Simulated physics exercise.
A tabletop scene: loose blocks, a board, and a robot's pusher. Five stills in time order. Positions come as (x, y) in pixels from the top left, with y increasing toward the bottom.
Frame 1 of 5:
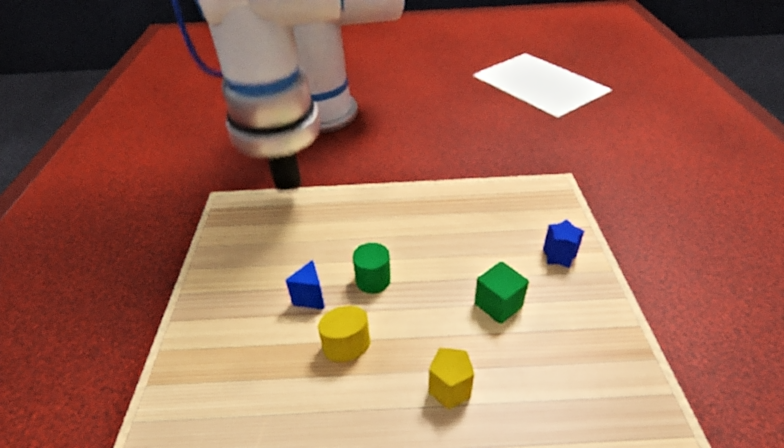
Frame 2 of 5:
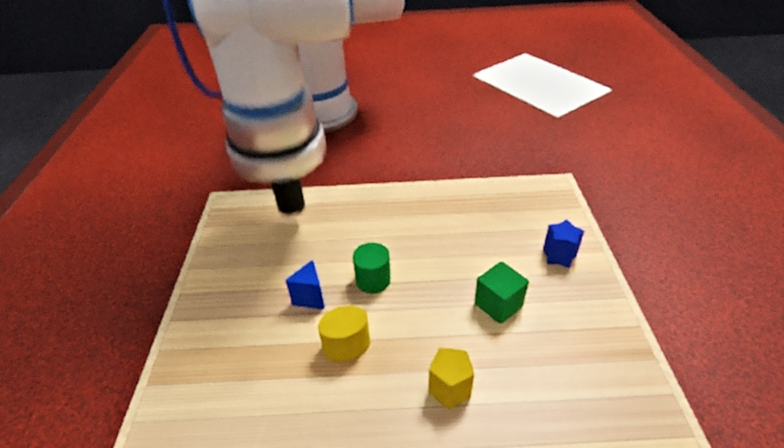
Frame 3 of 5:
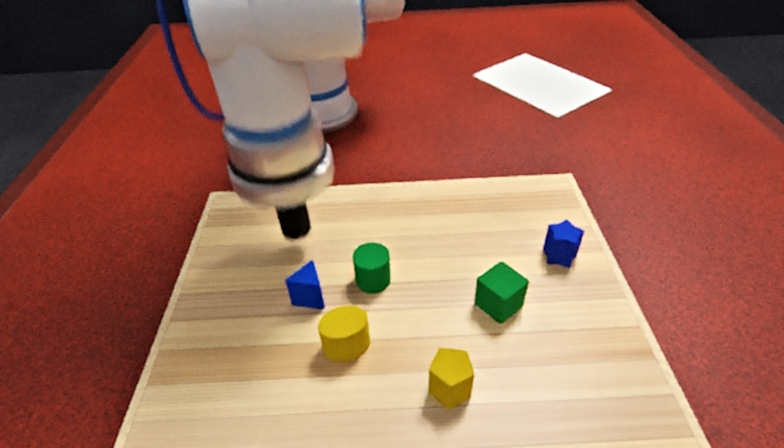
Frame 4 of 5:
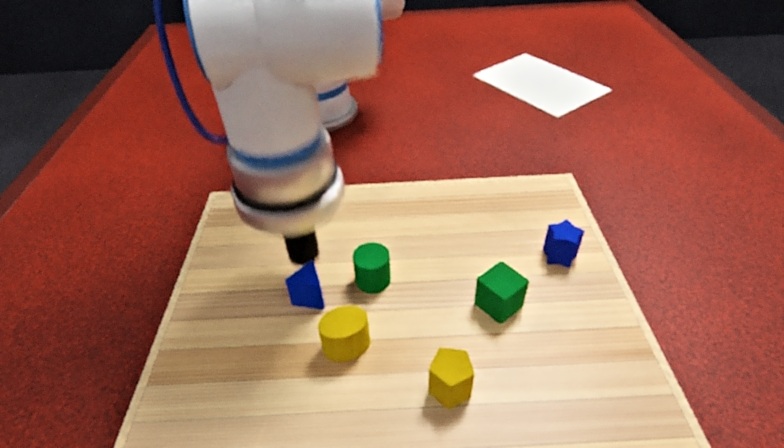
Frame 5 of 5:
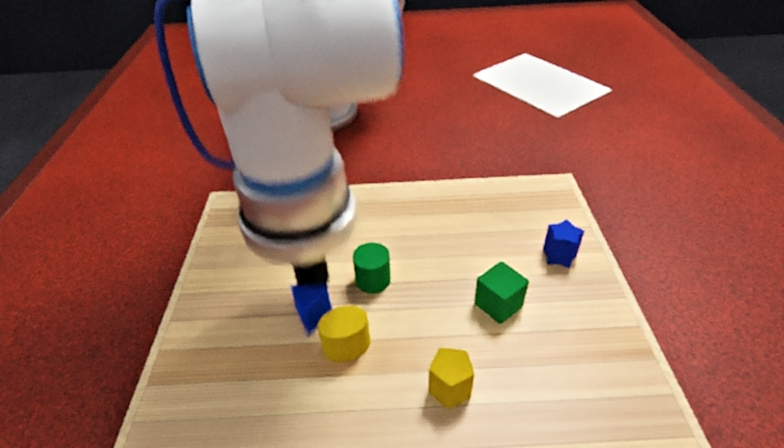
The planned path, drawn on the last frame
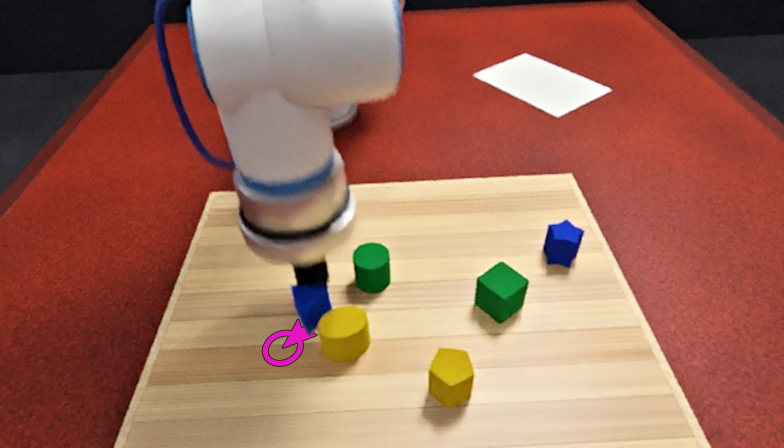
On a wooden board atop a red table, a robot arm moved its black tip toward the viewer and nudged the blue triangular block slightly forward, close to the yellow one, while the other blocks stayed still.
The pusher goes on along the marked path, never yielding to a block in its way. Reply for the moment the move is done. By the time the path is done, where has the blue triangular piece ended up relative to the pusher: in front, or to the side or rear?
At the end of the path, the pusher has already lost the blue triangular piece, which lies beside or behind it.
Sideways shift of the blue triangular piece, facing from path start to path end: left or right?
Left side.
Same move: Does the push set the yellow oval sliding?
No.
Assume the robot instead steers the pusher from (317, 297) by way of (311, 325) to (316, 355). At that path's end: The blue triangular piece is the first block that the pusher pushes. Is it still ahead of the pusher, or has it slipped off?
It rides in front to the end.
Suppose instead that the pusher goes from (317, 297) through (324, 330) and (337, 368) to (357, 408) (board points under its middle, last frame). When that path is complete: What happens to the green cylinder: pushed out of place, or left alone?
It keeps its position.
Drawn move, from (317, 297) over (318, 315) and (302, 332) to (283, 348).
On the path given first. Halfway along, pusher (307, 308); blue triangular piece (302, 324).
At the end, pusher (278, 332); blue triangular piece (288, 346), turned 50° anticlockwise; yellow oval still.
